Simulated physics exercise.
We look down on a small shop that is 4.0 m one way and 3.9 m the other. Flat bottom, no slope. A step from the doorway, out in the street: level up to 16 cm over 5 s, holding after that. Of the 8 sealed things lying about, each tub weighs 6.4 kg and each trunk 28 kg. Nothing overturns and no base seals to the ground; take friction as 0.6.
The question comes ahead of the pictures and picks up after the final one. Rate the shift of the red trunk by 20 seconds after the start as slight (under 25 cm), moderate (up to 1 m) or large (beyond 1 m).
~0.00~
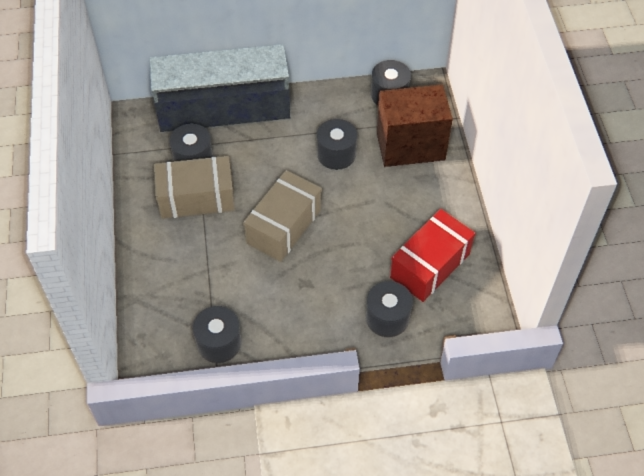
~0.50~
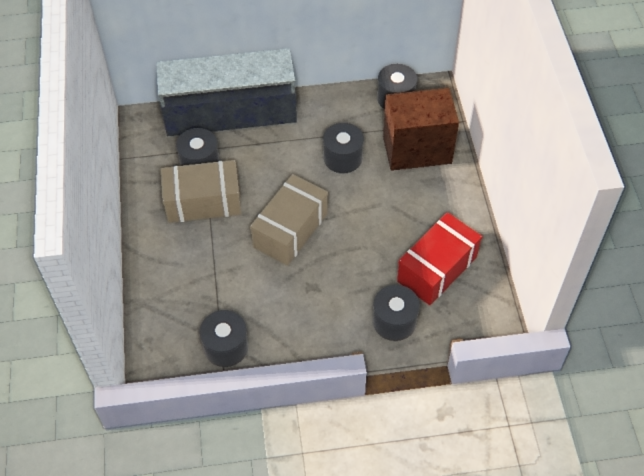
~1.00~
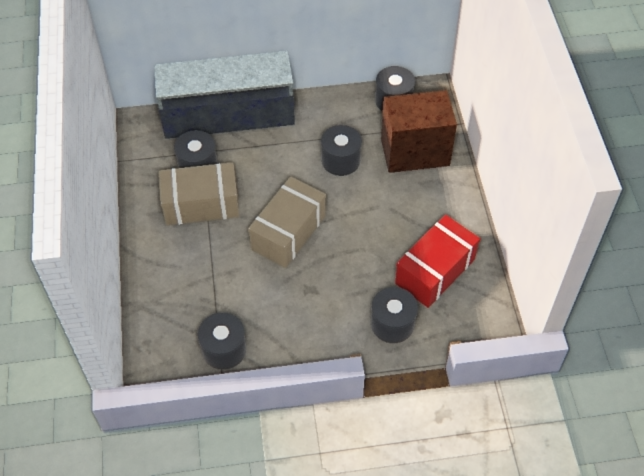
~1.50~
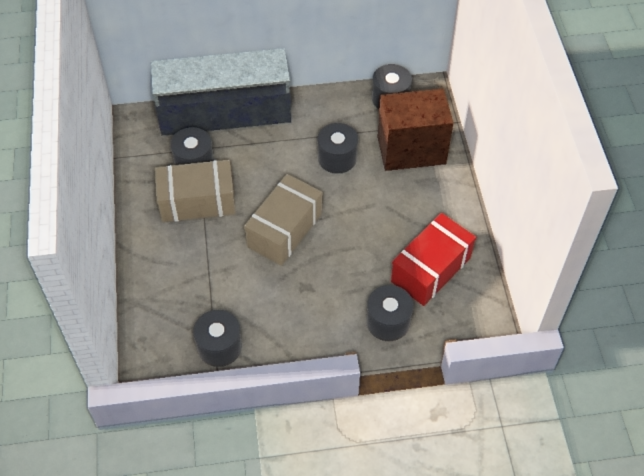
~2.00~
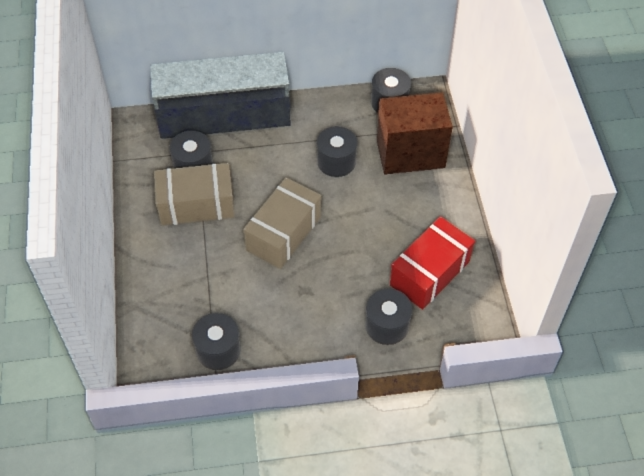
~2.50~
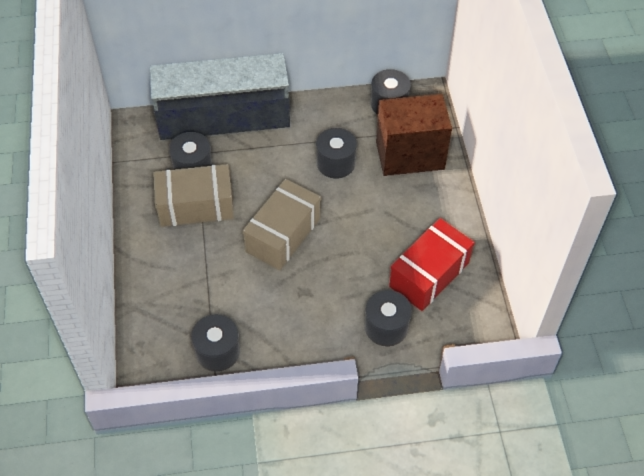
Moderate.
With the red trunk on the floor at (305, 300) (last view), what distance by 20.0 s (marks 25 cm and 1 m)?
Well, it gets a small push.
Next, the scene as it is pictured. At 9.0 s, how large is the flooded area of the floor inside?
Around 12.0 m2 of it.
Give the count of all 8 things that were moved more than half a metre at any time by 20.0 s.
The total is 5.
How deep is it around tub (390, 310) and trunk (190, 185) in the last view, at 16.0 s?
First roughly 11 cm, second roughly 7 cm.
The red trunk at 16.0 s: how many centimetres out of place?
By then it has shifted roughly 40 cm.
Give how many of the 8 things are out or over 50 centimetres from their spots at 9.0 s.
It comes to 1.
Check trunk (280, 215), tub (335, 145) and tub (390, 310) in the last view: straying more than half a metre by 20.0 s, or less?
Going one by one, I get within, above and above.
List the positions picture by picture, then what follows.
The first picture shows the red trunk at (434, 245) rests on the ground; 0.0 m2 under water; 0 of 8 have shifted.
The second picture shows the red trunk at (441, 248), on the bottom; water covers 0.0 m2; 0 of 8 have shifted.
The third picture shows the red trunk at (439, 251), on the bottom; 0.0 m2 under water; 0 of 8 have shifted.
The fourth picture shows the red trunk at (435, 249), on the bottom; 0.0 m2 under water; 0 of 8 have shifted.
The fifth picture shows the red trunk at (434, 253) rests on the ground; water covers 0.0 m2; 0 of 8 have shifted.
The sixth picture shows the red trunk at (433, 254), on the bottom; water covers 0.0 m2; 0 of 8 have shifted.
After 4.0 s the red trunk is near (433, 254), 0.0 m from its start, aground; 0 afloat.
After 9.0 s the red trunk is near (433, 254), 0.0 m from its start, aground; 0 afloat.
After 16.0 s the red trunk is near (464, 237), 0.4 m from its start, afloat; 6 afloat.
After 20.0 s the red trunk is near (491, 275), 0.6 m from its start, afloat; 7 afloat.
